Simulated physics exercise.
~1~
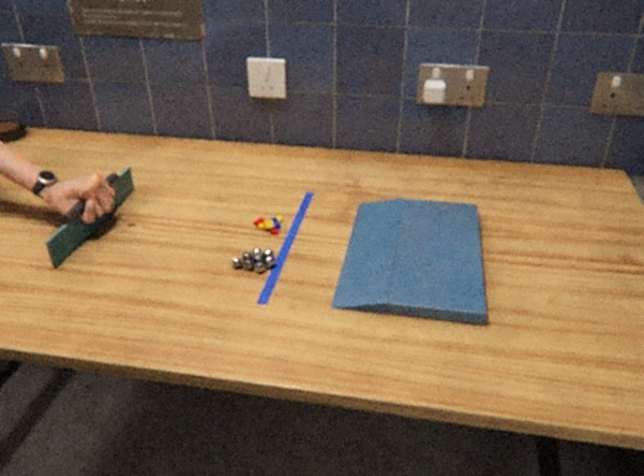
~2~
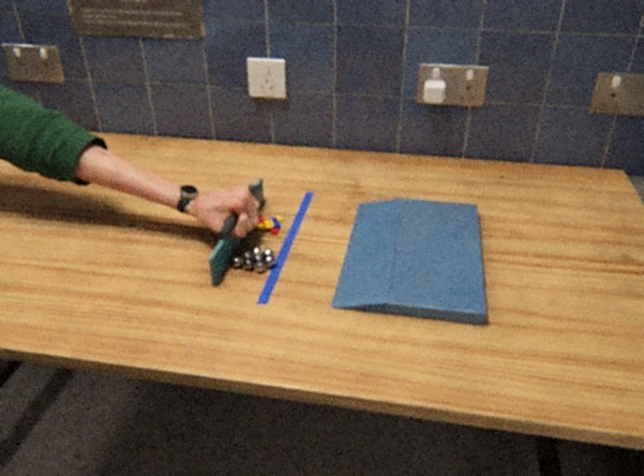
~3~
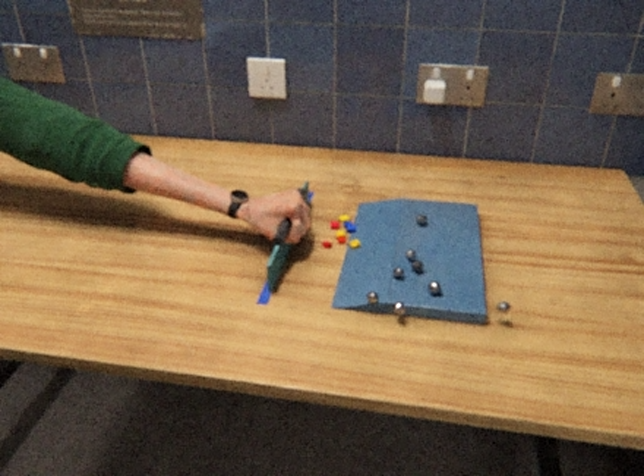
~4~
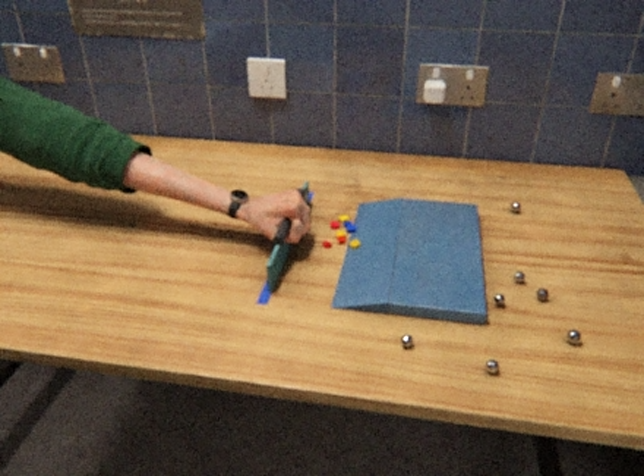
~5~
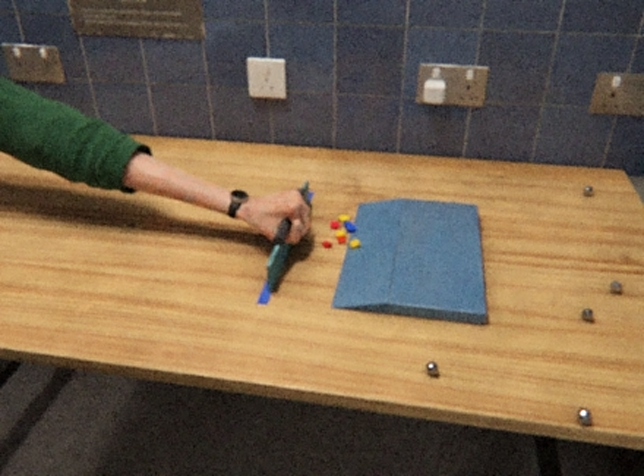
On a wooden table against a blue tiled wall, a hand holds a green scraper at the left, while shiny metal balls and small red, yellow and blue pieces sit beside a strip of blue tape. The hand sweeps the scraper right, reaching both groups, and stops it at the tape. The balls shoot ahead onto the blue slab with the sloping edge, while the coloured pieces slide only to its foot. The balls cross over the top and roll away across the table. Finally, they are scattered at the right, and the coloured pieces rest around the slab's near edge.
